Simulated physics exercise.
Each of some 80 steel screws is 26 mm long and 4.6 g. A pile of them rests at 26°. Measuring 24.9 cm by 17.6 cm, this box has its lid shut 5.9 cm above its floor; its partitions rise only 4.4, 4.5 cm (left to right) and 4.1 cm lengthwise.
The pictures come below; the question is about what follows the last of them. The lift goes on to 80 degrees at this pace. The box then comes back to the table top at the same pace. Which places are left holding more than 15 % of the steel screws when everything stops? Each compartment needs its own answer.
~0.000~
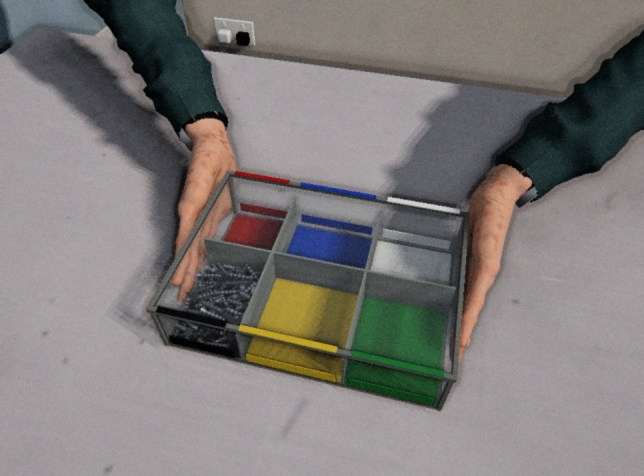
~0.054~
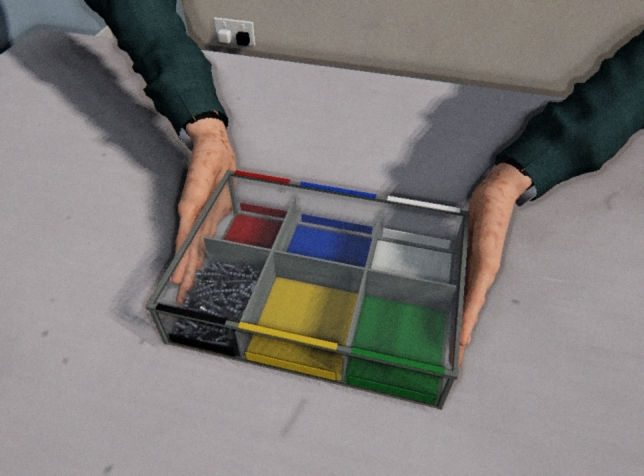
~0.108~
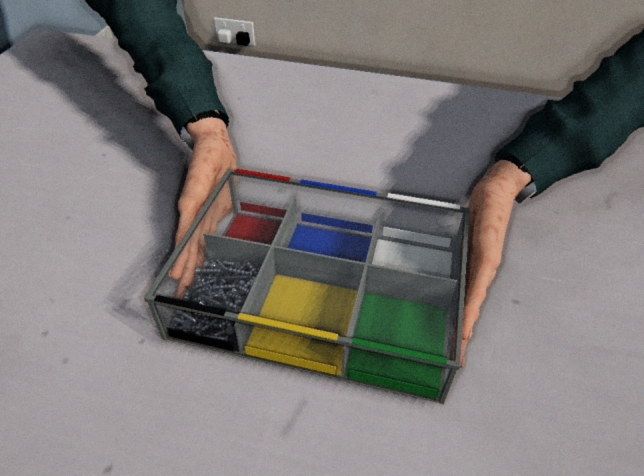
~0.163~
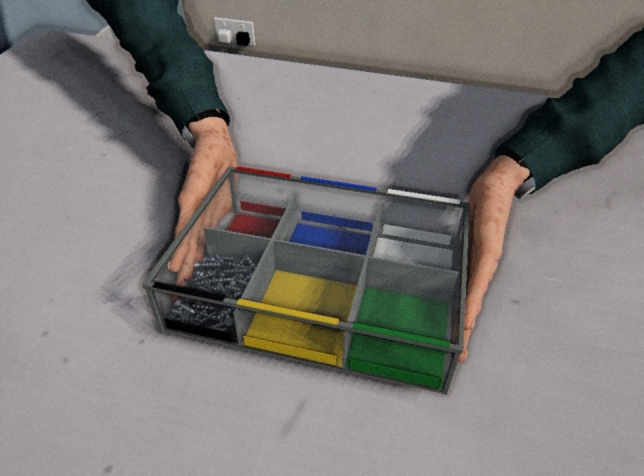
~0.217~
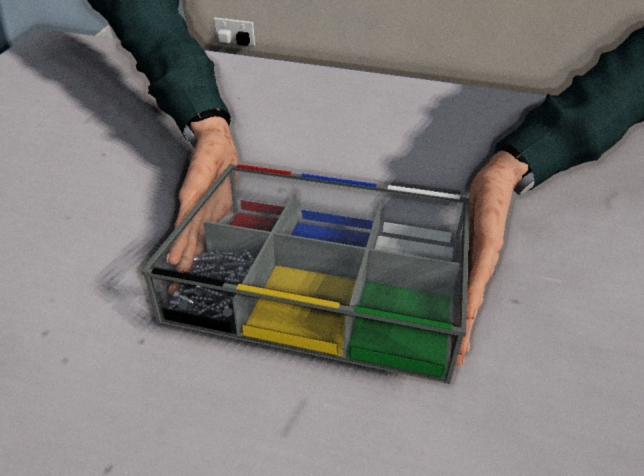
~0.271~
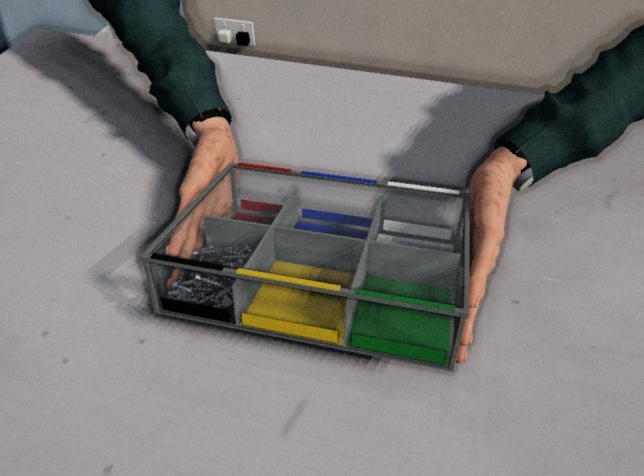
Red: Over, blue: Not over, green: Not over, yellow: Not over, white: Not over, black: Over.
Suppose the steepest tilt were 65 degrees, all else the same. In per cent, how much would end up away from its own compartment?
About 5 per cent.
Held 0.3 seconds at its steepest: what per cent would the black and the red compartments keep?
Black 70, red 30.
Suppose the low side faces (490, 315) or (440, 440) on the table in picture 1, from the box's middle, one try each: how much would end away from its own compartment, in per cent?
The share comes to about 10 in a hundred, then about 5 in a hundred.
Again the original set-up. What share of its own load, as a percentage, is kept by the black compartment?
It works out to near 70 percent.
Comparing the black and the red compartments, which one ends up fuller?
Black.
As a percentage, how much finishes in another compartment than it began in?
Roughly 30 %.
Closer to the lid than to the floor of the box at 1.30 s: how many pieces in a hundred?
About 30 %.
After 1.30 s, tilt 80 degrees; red 5 %, black 95 %.
After 1.99 s, tilt 35 degrees; red 30 %, black 70 %.
After 2.72 s, tilt 0 degrees; red 30 %, black 70 %.
At rest (3.4 s), red 30 %, blue 0 %, green 0 %, yellow 0 %, white 0 %, black 70 %.
